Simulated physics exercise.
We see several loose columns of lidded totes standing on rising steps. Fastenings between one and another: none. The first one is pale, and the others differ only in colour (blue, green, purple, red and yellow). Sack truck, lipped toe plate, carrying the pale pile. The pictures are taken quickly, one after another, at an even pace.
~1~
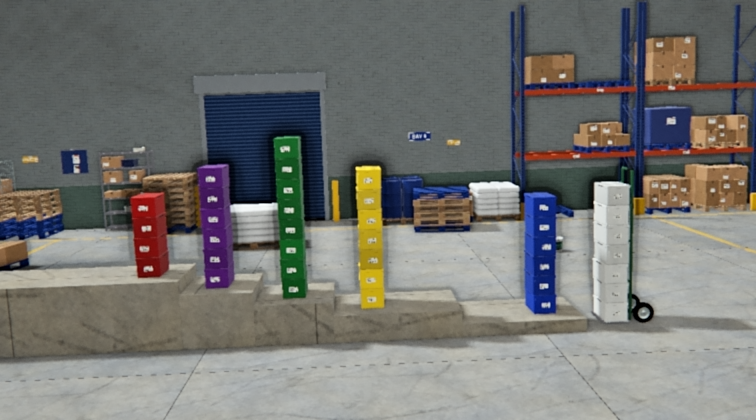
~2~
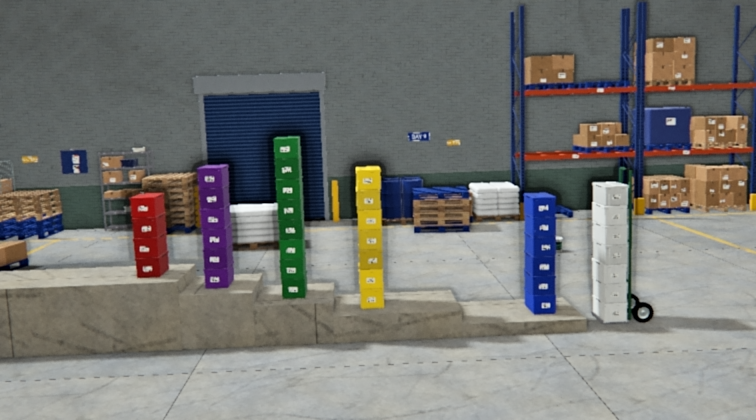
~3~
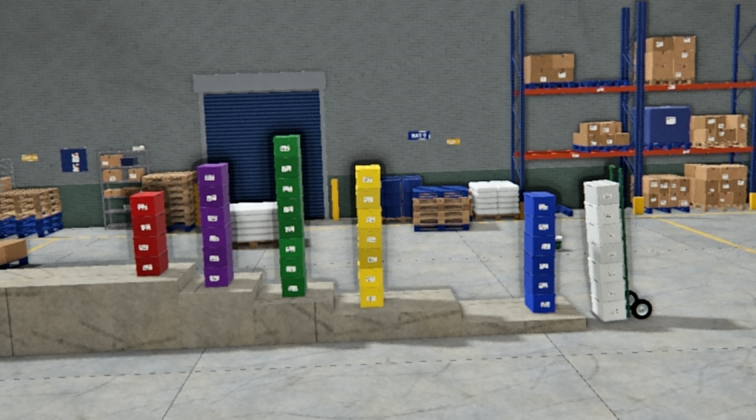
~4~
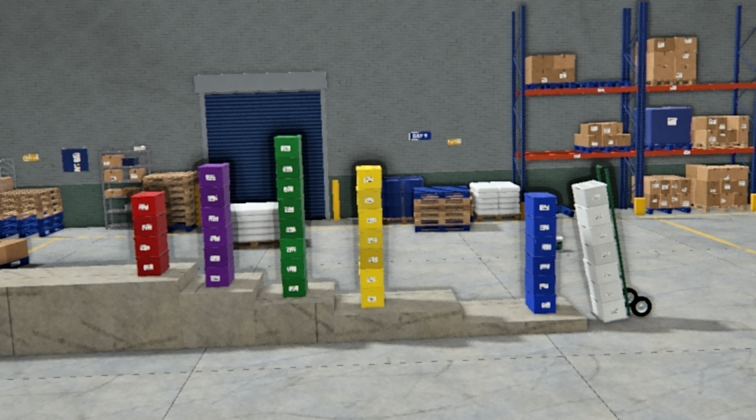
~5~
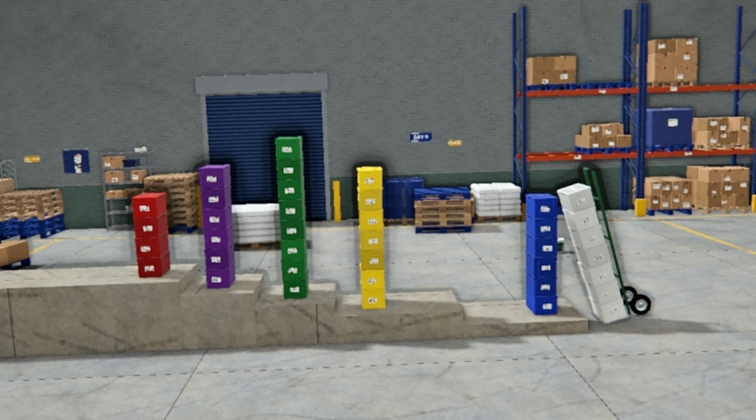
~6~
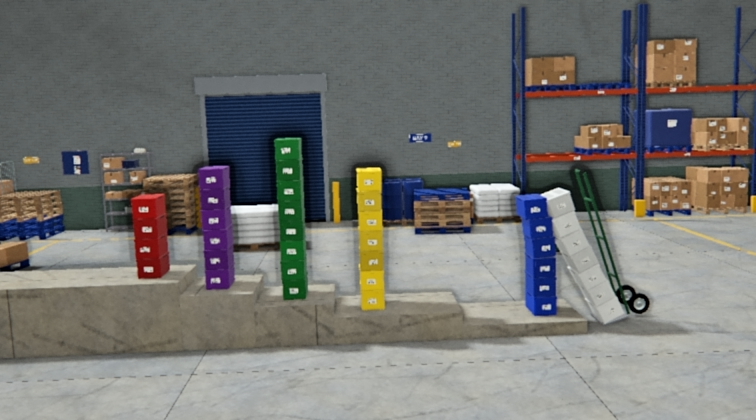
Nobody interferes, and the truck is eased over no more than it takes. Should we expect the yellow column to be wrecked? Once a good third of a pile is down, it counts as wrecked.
No.
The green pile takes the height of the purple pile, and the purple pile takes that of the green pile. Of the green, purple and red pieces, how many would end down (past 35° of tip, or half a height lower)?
It works out to green 0, then purple 0, then red 0.
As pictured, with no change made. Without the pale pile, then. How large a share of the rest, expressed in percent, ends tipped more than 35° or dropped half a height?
Some 15 per cent of them.
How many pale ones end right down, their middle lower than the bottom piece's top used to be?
The number is 1.
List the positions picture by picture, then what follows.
In the first frame (we follow the side turned to the camera), truck frame (632, 201) level; top yellow tote (369, 180); top purple tote (210, 178); no other piece has moved.
The second frame shows truck frame (630, 201) rocked barely; top yellow tote (369, 180).
The third frame shows truck frame (622, 199) rocked barely, top of the pale pile leaning barely; top yellow tote (369, 179); no other piece has moved.
The fourth frame shows truck frame (611, 198) rocked a little, top of the pale pile leaning a little; top yellow tote (369, 179); no other piece has moved.
The fifth frame shows truck frame (600, 200) rocked clearly, top of the pale pile leaning clearly; top yellow tote (370, 181); no other piece has moved.
The sixth frame shows truck frame (593, 201) rocked clearly, top of the pale pile leaning clearly; top yellow tote (370, 181); top blue tote (536, 209) tipped barely; steepest lean, the tote at (544, 248); 3 stirred so far.
Soon, 7 of the pale pile down; none of the 7 yellow totes down (0 of 31 in all colours); top yellow tote unmoved; top blue tote tipped clearly.
A while on, 7 of the pale pile down; none of the 7 yellow totes down (5 of 31 in all colours); top yellow tote unmoved; top blue tote tipped steeply, some three heights lower.
Finally, 7 of the pale pile down; none of the 7 yellow totes down (5 of 31 in all colours); top yellow tote unmoved; top blue tote on its side. Seen by the last camera, middles, top yellow tote near (369, 180), top blue tote near (393, 295).
